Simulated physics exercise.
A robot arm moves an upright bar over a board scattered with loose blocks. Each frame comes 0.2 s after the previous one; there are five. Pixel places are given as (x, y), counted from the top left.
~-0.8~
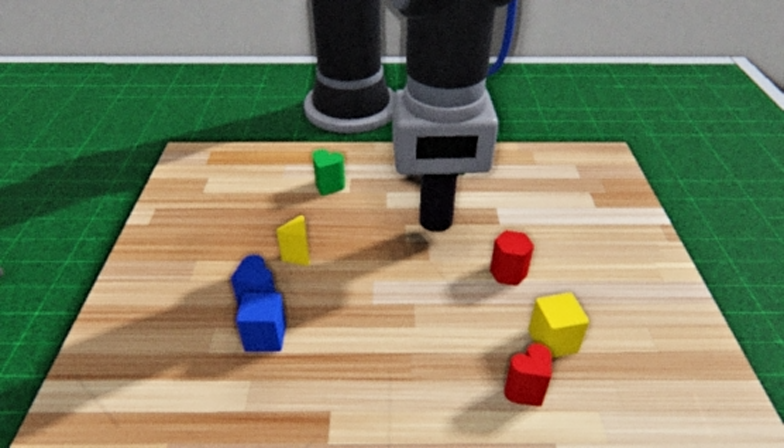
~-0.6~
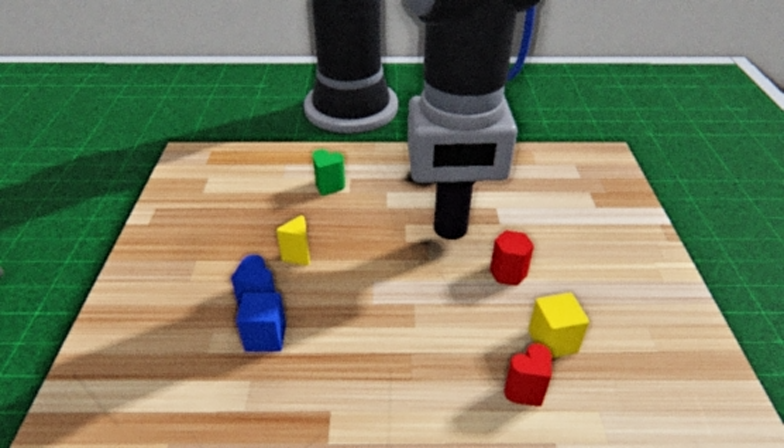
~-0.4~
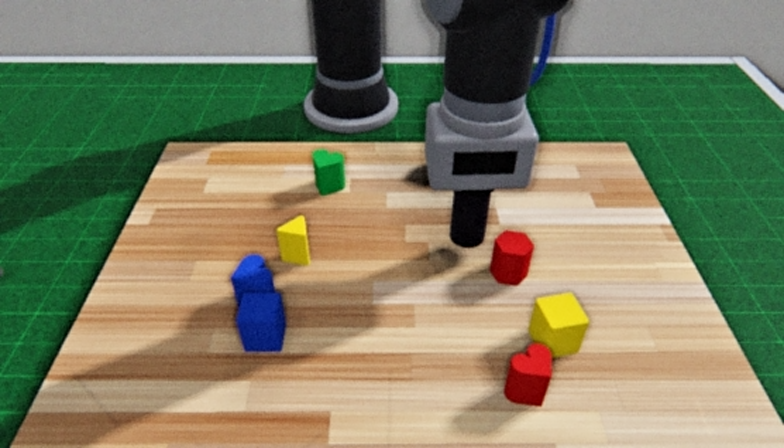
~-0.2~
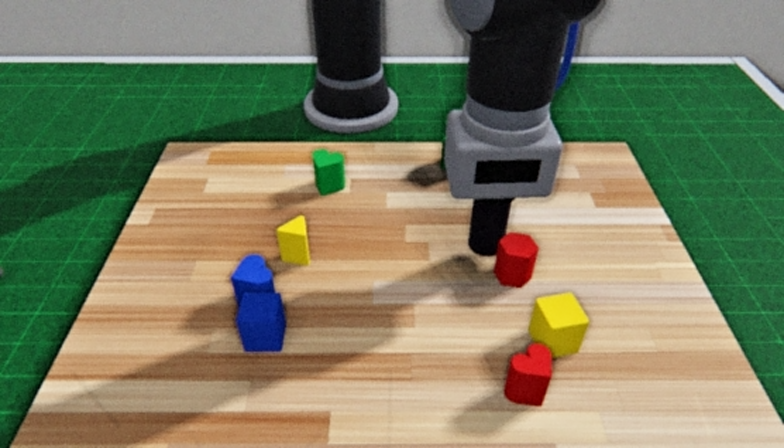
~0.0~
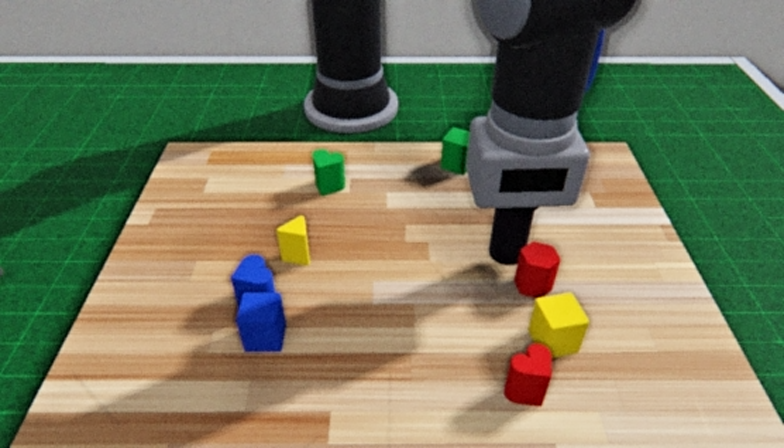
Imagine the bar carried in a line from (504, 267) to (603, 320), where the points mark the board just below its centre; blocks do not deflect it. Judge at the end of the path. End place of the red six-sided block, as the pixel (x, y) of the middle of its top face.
It is going to be at (653, 311).
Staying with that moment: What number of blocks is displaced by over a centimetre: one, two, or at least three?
One moves.
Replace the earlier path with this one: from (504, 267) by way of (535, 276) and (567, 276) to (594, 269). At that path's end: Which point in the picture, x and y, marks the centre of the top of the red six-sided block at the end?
Final place: (591, 274).
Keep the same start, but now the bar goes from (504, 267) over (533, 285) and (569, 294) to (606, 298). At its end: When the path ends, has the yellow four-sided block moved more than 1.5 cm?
Short answer: No.
What follows on the original path. One third of the way, bar (540, 271); red six-sided block (578, 273).
Two thirds of the way, bar (572, 288); red six-sided block (613, 291).
At the end, bar (608, 307); red six-sided block (653, 311); yellow four-sided block still.
